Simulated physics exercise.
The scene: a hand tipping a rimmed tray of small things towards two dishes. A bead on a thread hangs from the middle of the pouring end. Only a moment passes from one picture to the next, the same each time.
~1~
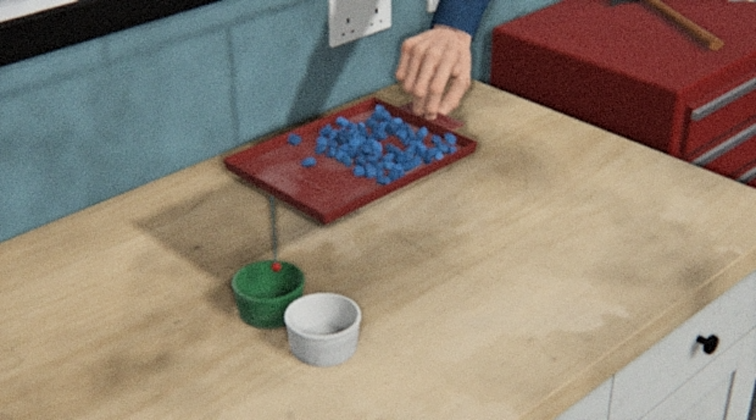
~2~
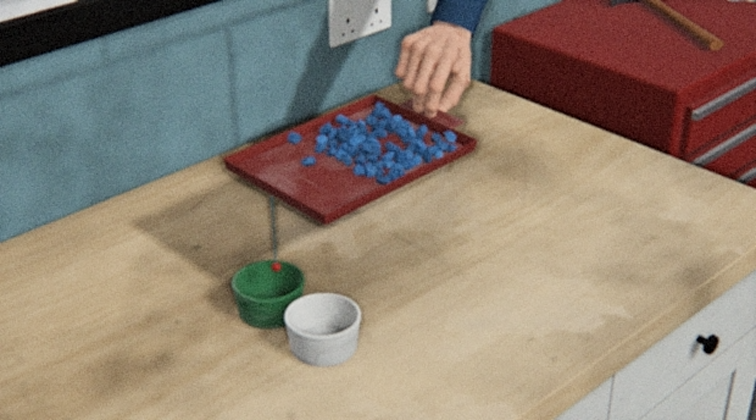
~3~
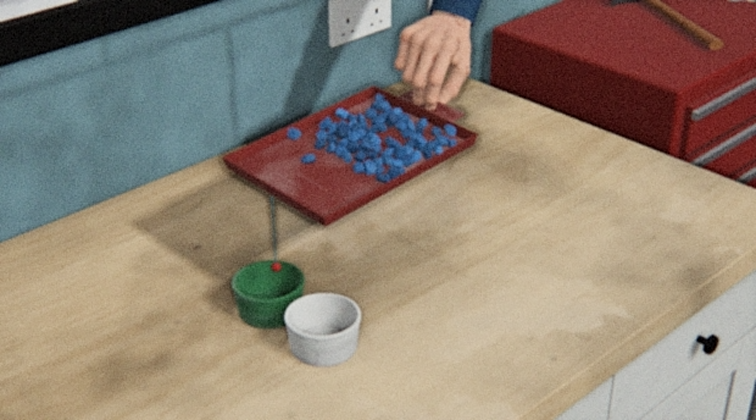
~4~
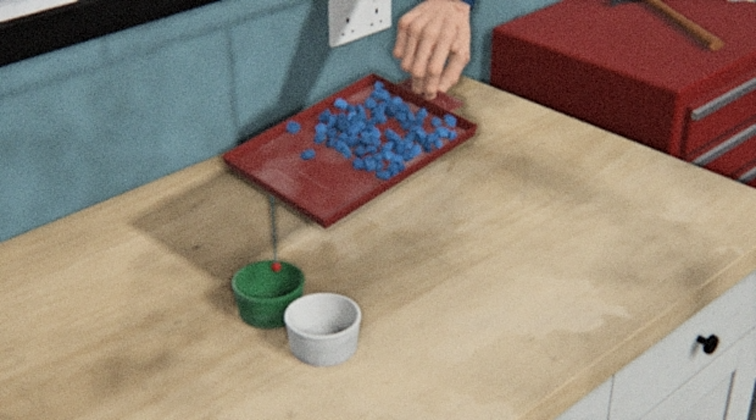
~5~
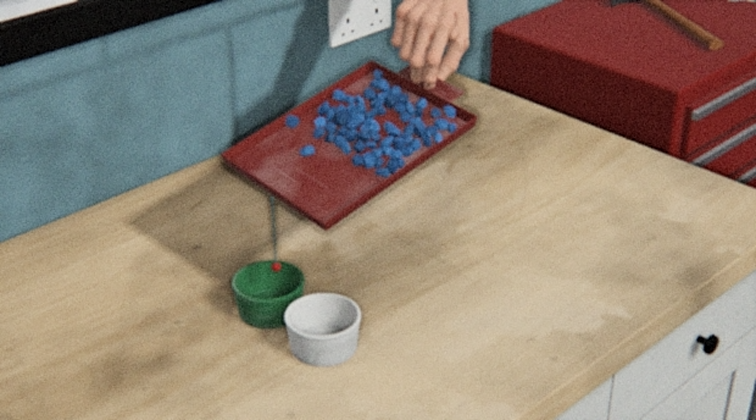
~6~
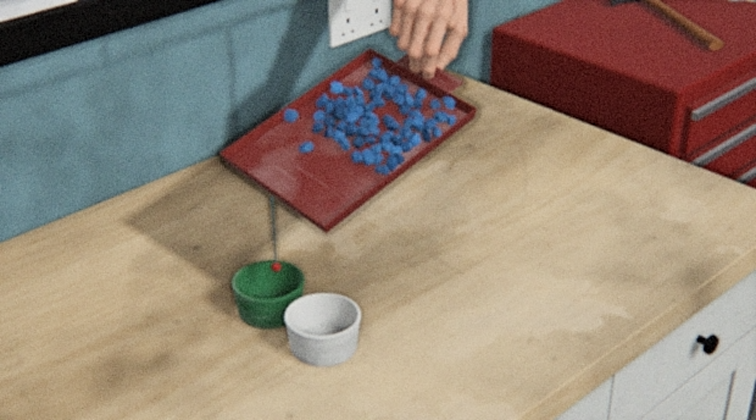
At first, a hand holds the far end of a red rimmed tray of small blue stones above a wooden worktop, with a green dish and a white dish in front. Then the hand gradually raises that end, and the tray slants more steeply, its near right corner dipping slightly, while the stones stay bunched towards the hand.
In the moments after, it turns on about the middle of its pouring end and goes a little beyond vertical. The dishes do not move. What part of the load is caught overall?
In the dishes lies over half of it.
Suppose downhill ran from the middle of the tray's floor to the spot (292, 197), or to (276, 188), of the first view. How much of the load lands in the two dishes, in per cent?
Near 30 % and 20 %.
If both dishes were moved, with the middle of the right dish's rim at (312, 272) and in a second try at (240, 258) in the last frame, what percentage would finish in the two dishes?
First some 0, then 0 per cent.
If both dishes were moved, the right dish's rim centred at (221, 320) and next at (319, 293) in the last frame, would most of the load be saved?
The first try: Below a half. The second: Less than half.
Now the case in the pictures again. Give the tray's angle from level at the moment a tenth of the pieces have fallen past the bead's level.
Around 65° of tilt.
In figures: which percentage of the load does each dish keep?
About: Left dish 0, right dish 70 per cent.
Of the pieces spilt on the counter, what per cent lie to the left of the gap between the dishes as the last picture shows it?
Near 80 %.
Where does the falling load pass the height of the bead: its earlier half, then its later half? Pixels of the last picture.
Around (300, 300) and then (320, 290).
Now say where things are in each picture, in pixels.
In the first picture, corners of the pouring end (226, 159) and (325, 213), level; middle of the load (377, 149), aquarium stones; left dish (242, 306); right dish (296, 343); bead on its thread (276, 267).
In the second picture, corners of the pouring end (226, 158) and (325, 213), level; middle of the load (376, 147).
In the third picture, corners of the pouring end (226, 157) and (325, 215), tipped barely, lowest at the right corner; middle of the load (376, 142).
In the fourth picture, corners of the pouring end (225, 155) and (325, 218), tipped a little, lowest at the right corner; middle of the load (376, 135).
In the fifth picture, corners of the pouring end (224, 154) and (325, 221), tipped a little, lowest at the right corner; middle of the load (375, 129).
In the sixth picture, corners of the pouring end (224, 153) and (324, 224), tipped clearly, lowest at the right corner; middle of the load (374, 122); left dish (242, 306); right dish (296, 343).
Just after the last frame, tray tipped steeply; the larger part on the tray; just a few in the right dish; about a tenth in the air.
A moment on, tray tipped past a quarter turn; about a tenth on the tray; roughly half in the right dish; just a few in the left dish; roughly a quarter outside both; about a tenth in the air.
Further on, tray tipped past a quarter turn; roughly two thirds in the right dish; about a tenth in the left dish; roughly a quarter outside both.
When it is over, tray tipped past a quarter turn; roughly two thirds in the right dish; about a tenth in the left dish; roughly a quarter outside both.
